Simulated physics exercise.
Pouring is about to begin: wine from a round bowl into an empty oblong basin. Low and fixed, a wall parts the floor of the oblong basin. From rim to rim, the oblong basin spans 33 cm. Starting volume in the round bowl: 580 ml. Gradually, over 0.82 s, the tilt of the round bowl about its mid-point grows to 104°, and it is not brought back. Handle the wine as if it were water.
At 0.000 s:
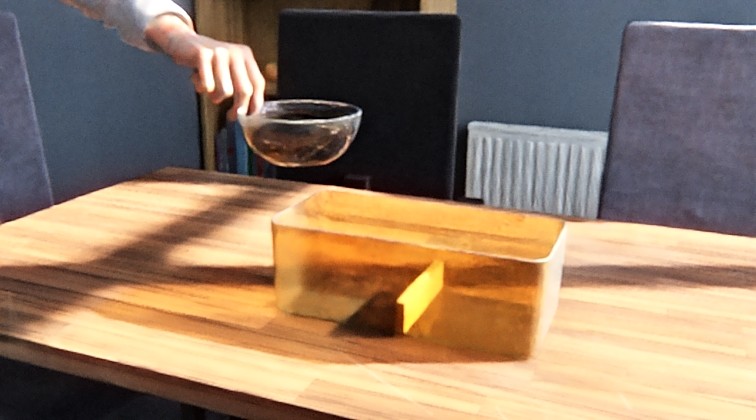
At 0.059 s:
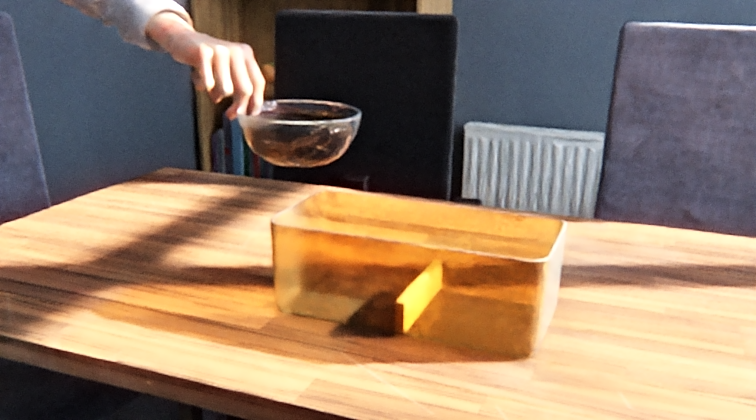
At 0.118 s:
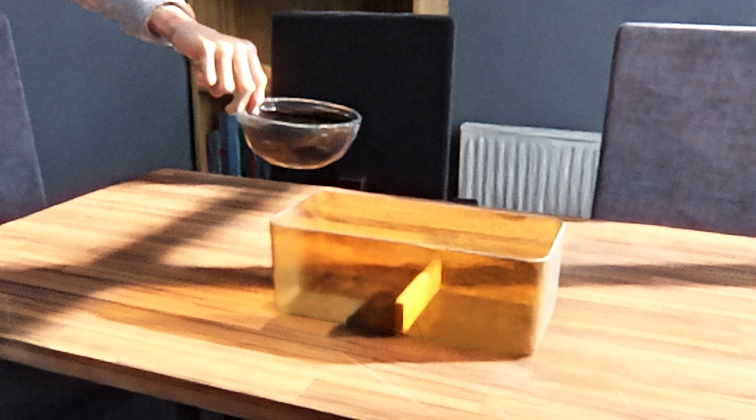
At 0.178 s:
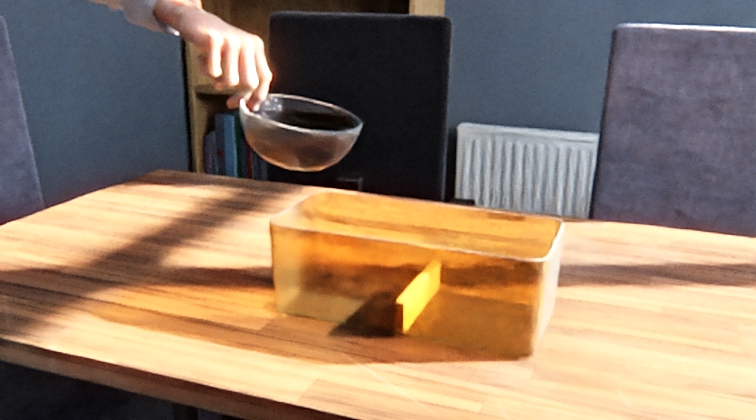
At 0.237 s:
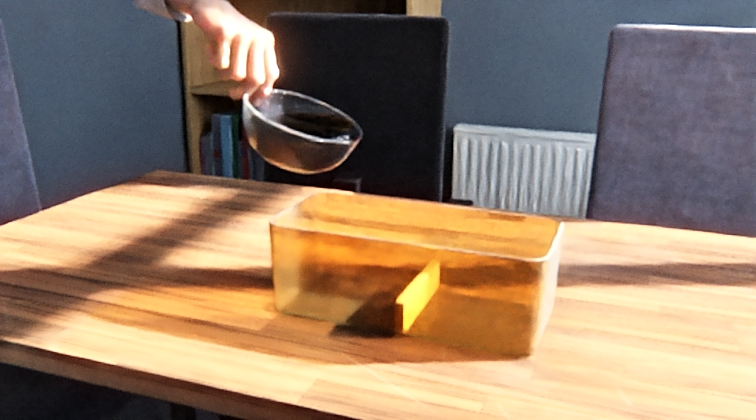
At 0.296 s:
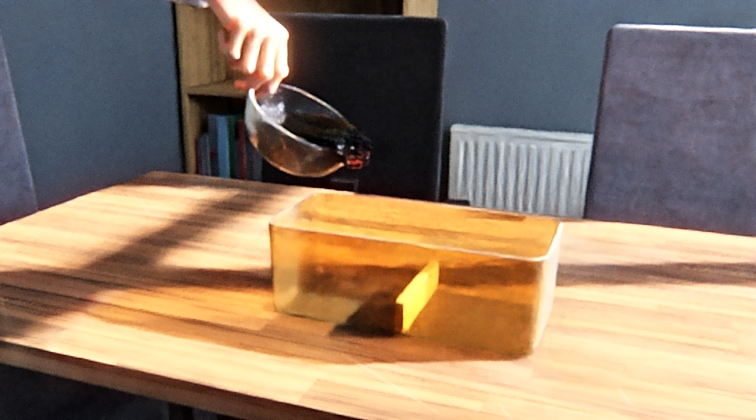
The footage shows a hand holding a glass bowl of dark liquid above a wooden table, gradually tilting it to the right until liquid reaches its lip, beside and above an amber, see-through oblong basin with a low dividing wall.
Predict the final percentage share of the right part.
Right part: About 8 %.
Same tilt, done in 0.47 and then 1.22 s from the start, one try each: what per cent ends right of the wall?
Try 1: 15 %; try 2: 5 %.
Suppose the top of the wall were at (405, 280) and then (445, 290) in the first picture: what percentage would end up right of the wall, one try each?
Respectively 25 and 15 %.
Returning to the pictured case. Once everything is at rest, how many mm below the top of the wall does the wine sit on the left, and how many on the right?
Measured: Left around 16 mm, right around 36 mm.
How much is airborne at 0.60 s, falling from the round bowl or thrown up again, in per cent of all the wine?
16 %.
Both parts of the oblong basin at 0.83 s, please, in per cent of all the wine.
Near 96 on the left, 4 on the right.
Then, 0.60 s in, the tilt is 87° and 11 per cent is still to pour, 72 is left of the wall and 0 right of it.
Then, 0.83 s in, the tilt is 104° and 0 per cent is still to pour, 95 is left of the wall and 4 right of it.
Then, 1.06 s in, the tilt is 104° and 0 per cent is still to pour, 91 is left of the wall and 8 right of it.
Then, 1.32 s in, the tilt is 104° and 0 per cent is still to pour, 91 is left of the wall and 8 right of it.
Finally, 91 per cent lies left of the wall, 8 right of it and 1 outside.
